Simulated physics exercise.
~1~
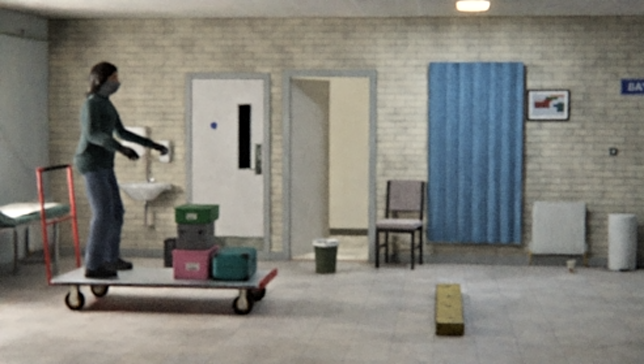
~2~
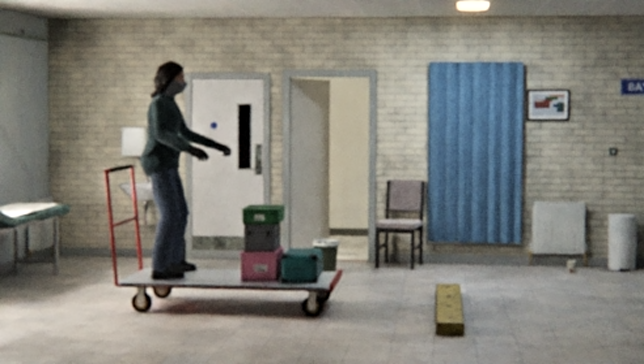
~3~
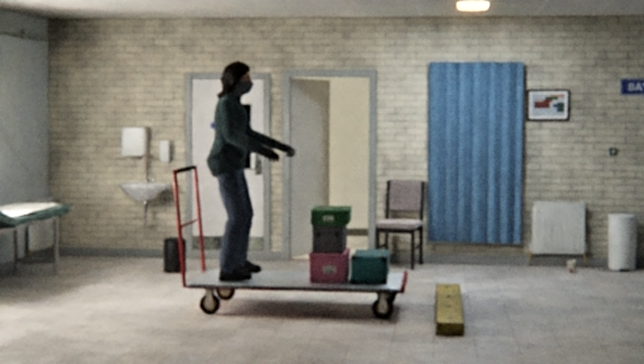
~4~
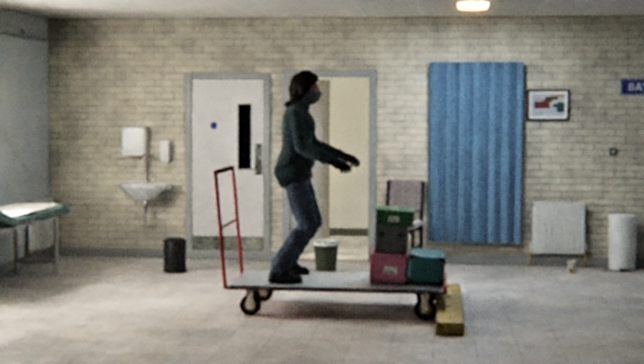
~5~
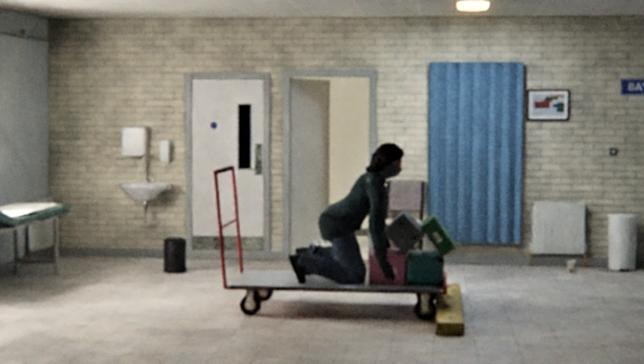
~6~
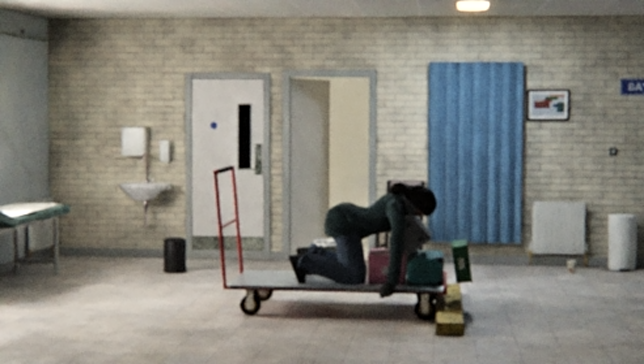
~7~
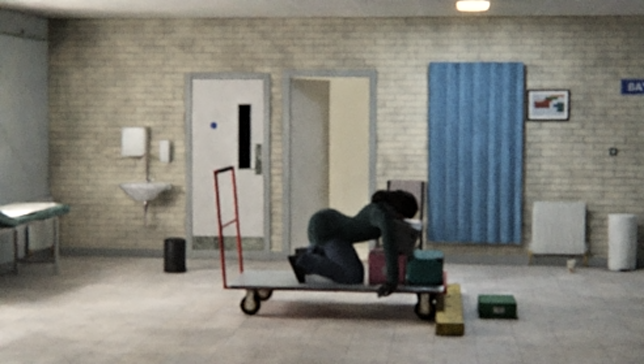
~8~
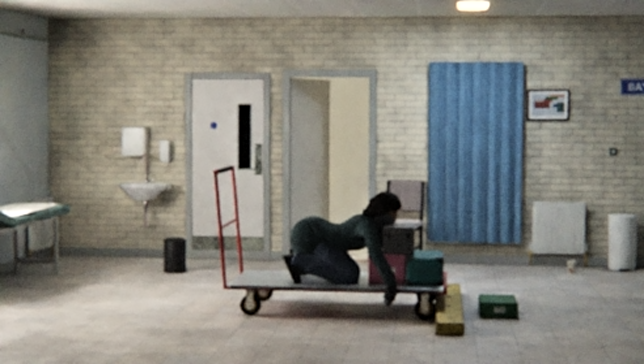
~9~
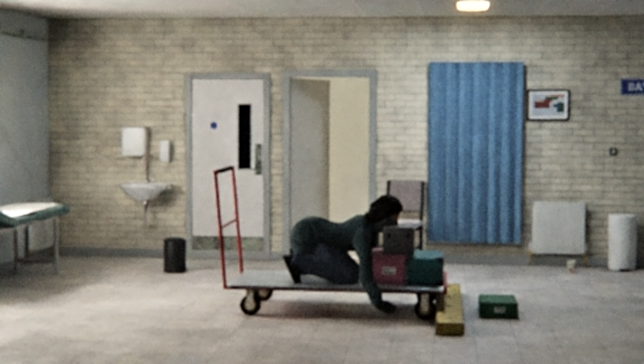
In a clinic room, a trolley rolls right and stops at a yellow kerb, its rider dropping onto all fours as a green box tumbles off.
